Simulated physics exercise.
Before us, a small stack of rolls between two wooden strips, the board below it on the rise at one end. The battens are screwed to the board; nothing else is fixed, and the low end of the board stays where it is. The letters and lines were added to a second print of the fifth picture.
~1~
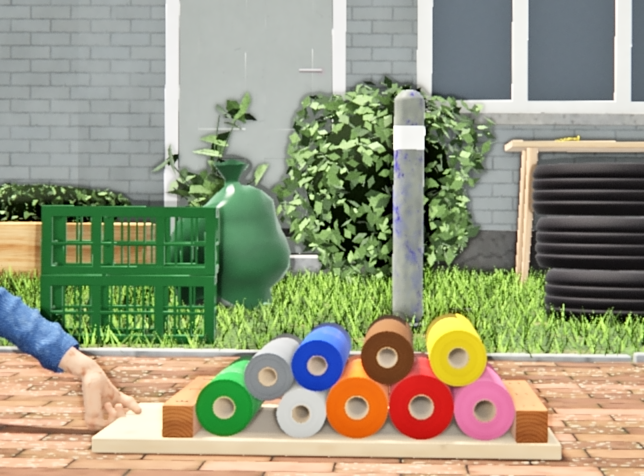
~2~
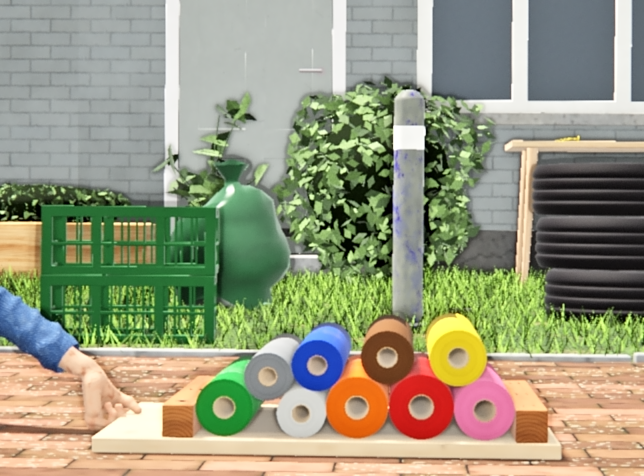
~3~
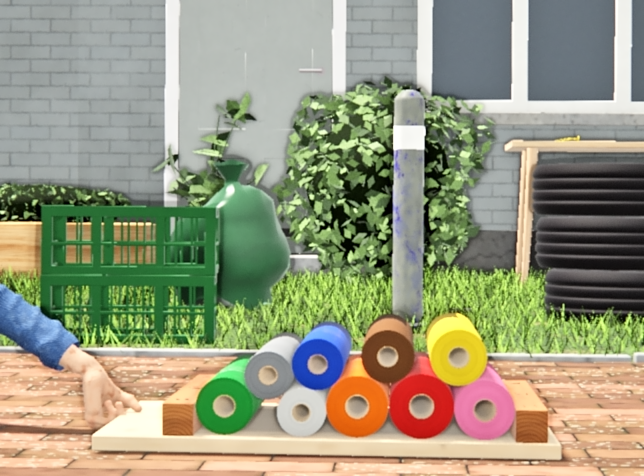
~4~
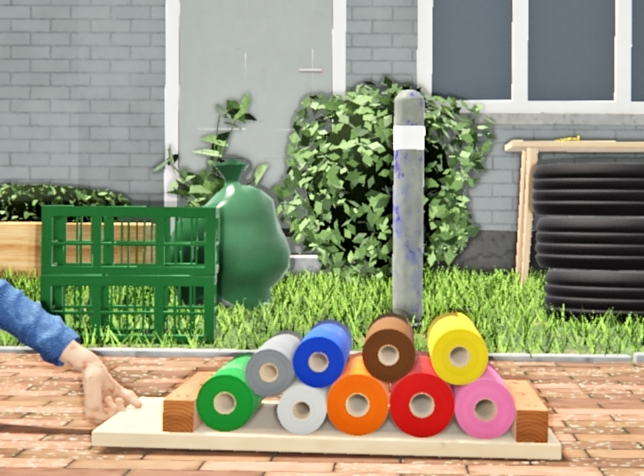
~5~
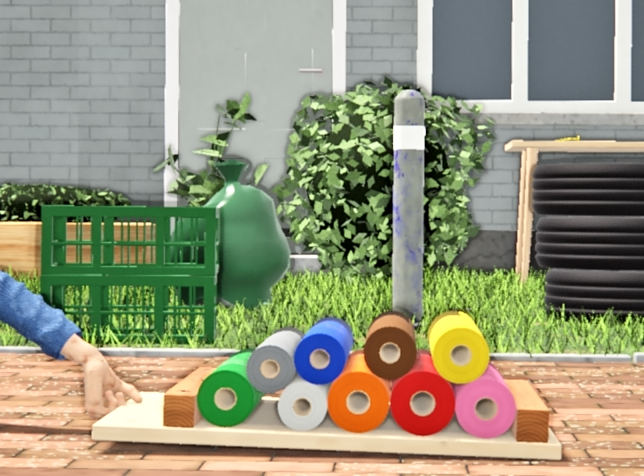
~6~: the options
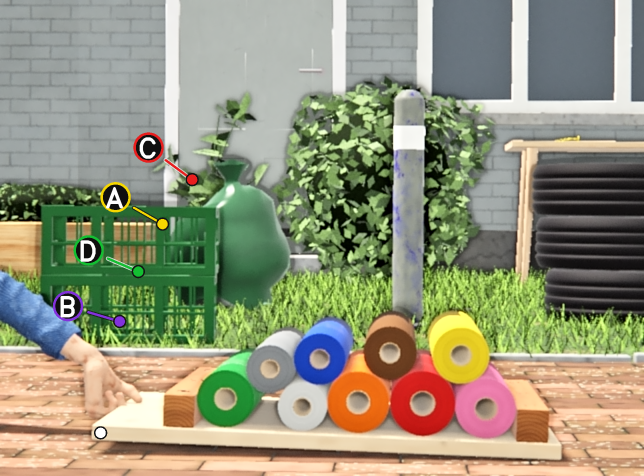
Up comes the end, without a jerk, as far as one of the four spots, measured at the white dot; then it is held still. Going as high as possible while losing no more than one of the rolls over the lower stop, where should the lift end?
Raise it to A.
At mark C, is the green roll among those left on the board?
Yes.
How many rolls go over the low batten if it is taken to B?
At B the number is none.
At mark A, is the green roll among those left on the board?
Yes, with A.
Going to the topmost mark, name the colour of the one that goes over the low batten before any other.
It is the yellow one.
On the marked copy, A at (163, 224); B at (119, 322); C at (192, 179); D at (138, 272); the white dot at (100, 433).
With A. Early on, board at 17°.
Further on, board at 29°.
At the end, board at 29°, one over the low batten (yellow).
As for the rest, B none over the low batten; C two over the low batten (brown, yellow); D none over the low batten.
